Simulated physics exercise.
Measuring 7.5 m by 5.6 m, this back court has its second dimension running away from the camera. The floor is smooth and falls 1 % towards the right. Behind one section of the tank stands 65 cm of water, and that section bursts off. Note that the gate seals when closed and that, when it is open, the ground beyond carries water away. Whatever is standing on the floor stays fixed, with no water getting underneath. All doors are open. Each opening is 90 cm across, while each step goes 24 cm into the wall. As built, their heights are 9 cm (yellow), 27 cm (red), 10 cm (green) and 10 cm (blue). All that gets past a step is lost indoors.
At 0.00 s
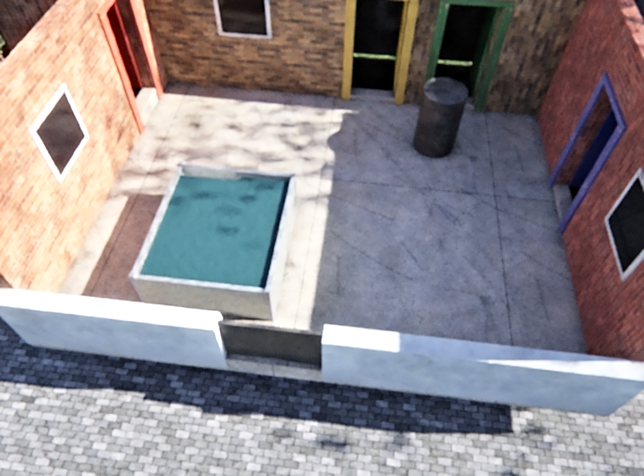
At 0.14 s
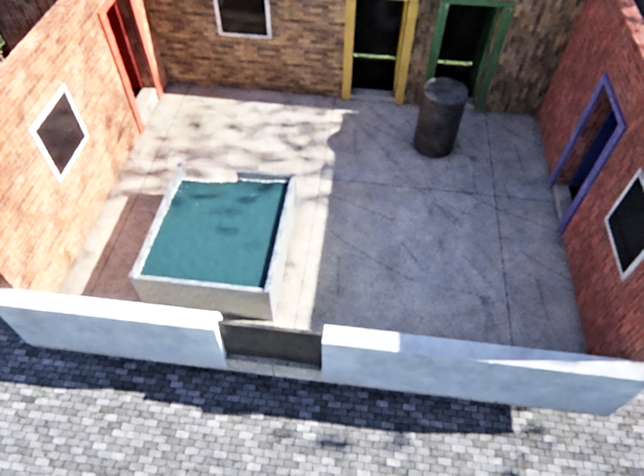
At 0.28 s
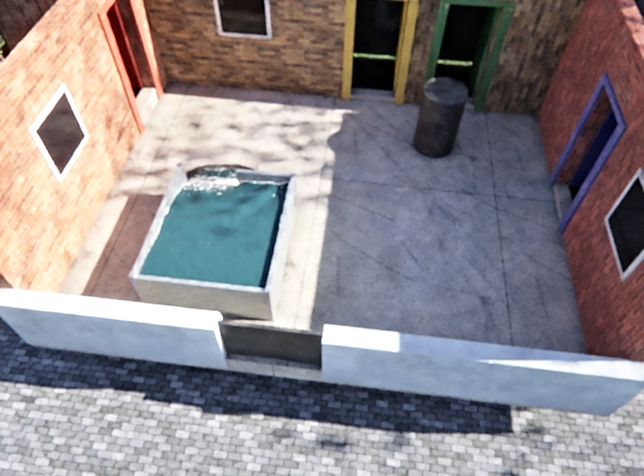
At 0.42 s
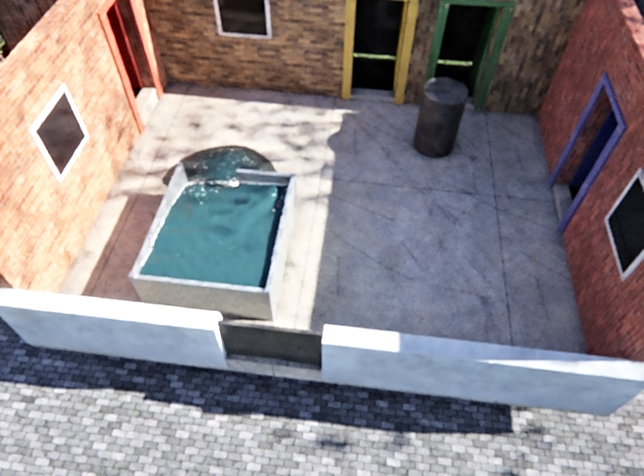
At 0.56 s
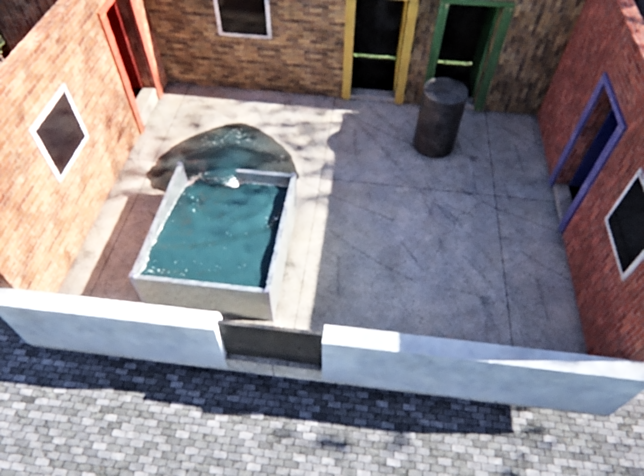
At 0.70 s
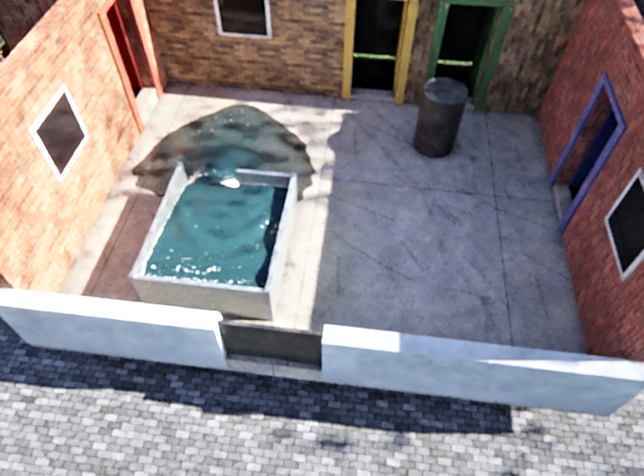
In the video, a raised rectangular tank of blue-green water sits still in a walled courtyard with coloured doorways, then water pours out through its far side and spreads across the paving behind it in a widening dark fan.
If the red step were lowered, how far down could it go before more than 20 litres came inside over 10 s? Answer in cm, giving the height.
Down to about 16 cm.
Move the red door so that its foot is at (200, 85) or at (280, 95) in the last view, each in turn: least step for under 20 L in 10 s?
Minimums: Roughly 23 cm and 19 cm.
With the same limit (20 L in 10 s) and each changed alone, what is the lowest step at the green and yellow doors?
Roughly 8.0 cm for the green door and roughly 6.5 cm for the yellow door.
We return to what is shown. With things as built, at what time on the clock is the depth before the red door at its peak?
Around 2.8 s.
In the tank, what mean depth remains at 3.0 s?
Around 31 cm on average.
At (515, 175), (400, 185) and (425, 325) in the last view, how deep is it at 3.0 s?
First spot about 0 cm, second about 0 cm, third about 0 cm.
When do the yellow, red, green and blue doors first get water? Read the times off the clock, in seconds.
Yellow 1.8 s, red 1.2 s, green 2.6 s, blue 4.5 s.
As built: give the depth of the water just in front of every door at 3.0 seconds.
In cm - yellow: 10, red: 22, green: 4, blue: 0.
After 1.4 s water covers 25 % of the floor, deepest (33 cm) near (209, 191); 12 cm at the red door, 0 litres in over its 27 cm step.
After 3.0 s water covers 35 % of the floor, deepest (24 cm) near (154, 128); 22 cm at the red door, 0 litres in over its 27 cm step.
After 10.0 s water covers 90 % of the floor, deepest (14 cm) near (573, 385); 6 cm at the red door, 1 litre in over its 27 cm step.
At the red door as built, the water arrived by 1.2 s and peaked near 23 cm at 2.8 s.
Run again over the same 10 s with other heights there, 34 litres in over 13.5 cm, 11 litres over 18 cm. The limit of 20 litres is kept from about 16 cm up.
